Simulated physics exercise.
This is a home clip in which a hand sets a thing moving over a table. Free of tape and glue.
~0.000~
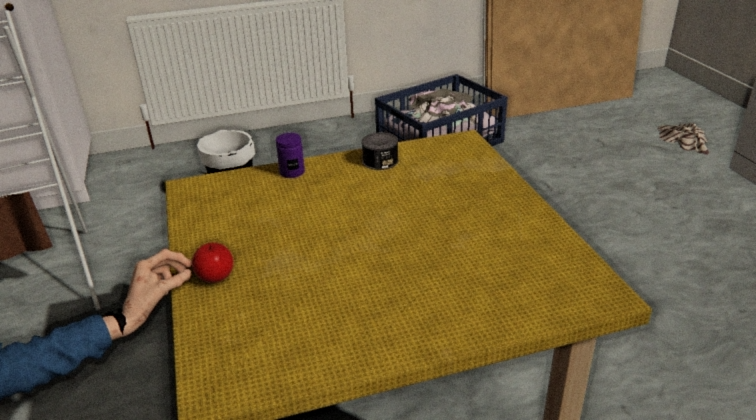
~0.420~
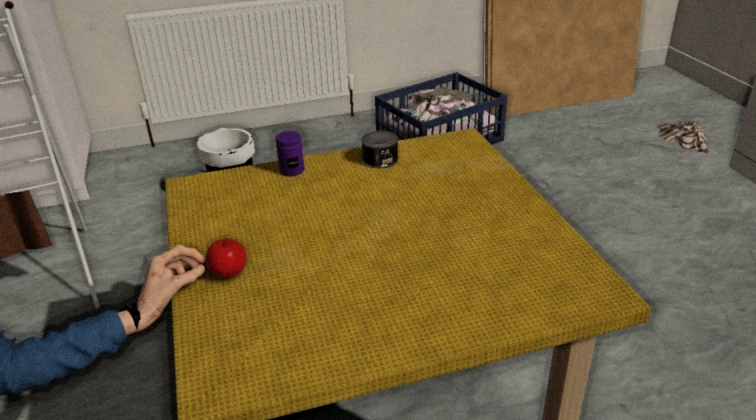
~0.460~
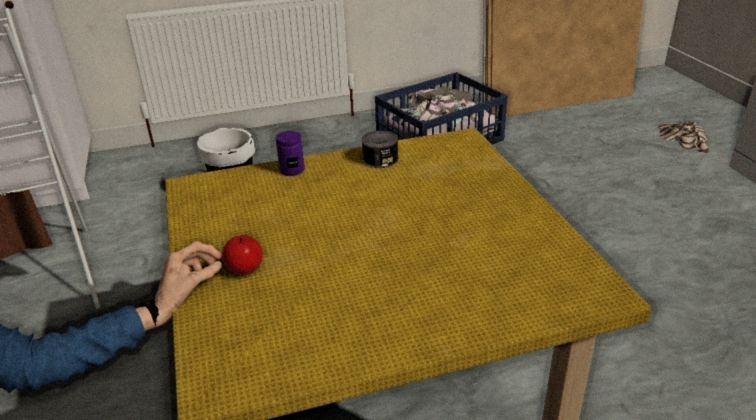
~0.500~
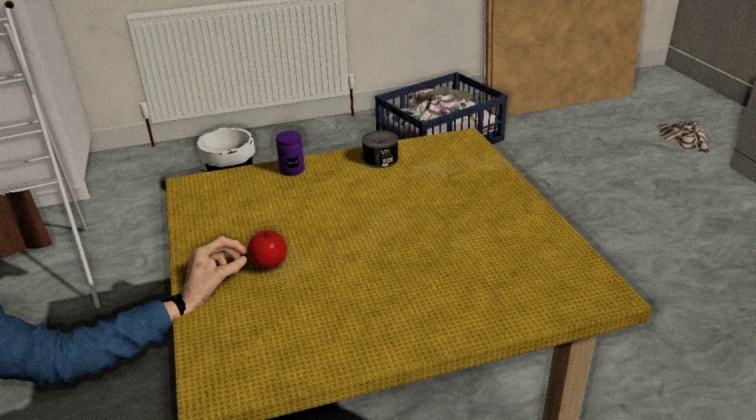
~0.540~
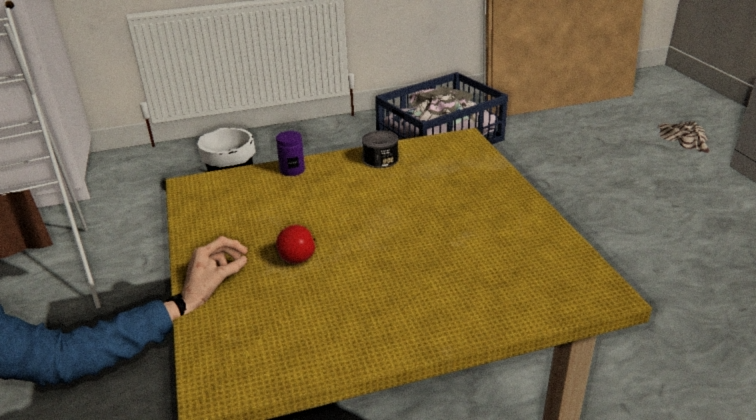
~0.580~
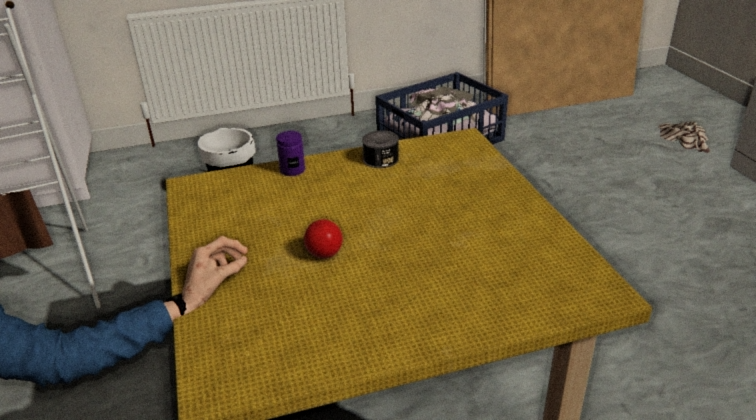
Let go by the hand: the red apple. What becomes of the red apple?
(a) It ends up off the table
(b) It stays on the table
It ends up off the table.
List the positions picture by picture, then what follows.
In the first frame, under the hand; red apple (213, 263).
In the second frame, under the hand; red apple (226, 258).
In the third frame, under the hand; red apple (243, 255).
In the fourth frame, red apple (267, 250).
In the fifth frame, red apple (296, 244) shifted about its own width.
In the sixth frame, red apple (324, 239) shifted about its own width.
After 0.78 s, red apple shifted well along near (450, 214).
After 1.08 s, red apple now off the table.
After 1.38 s, things are still on the move.
In the end (1.5 s), off the table, red apple.
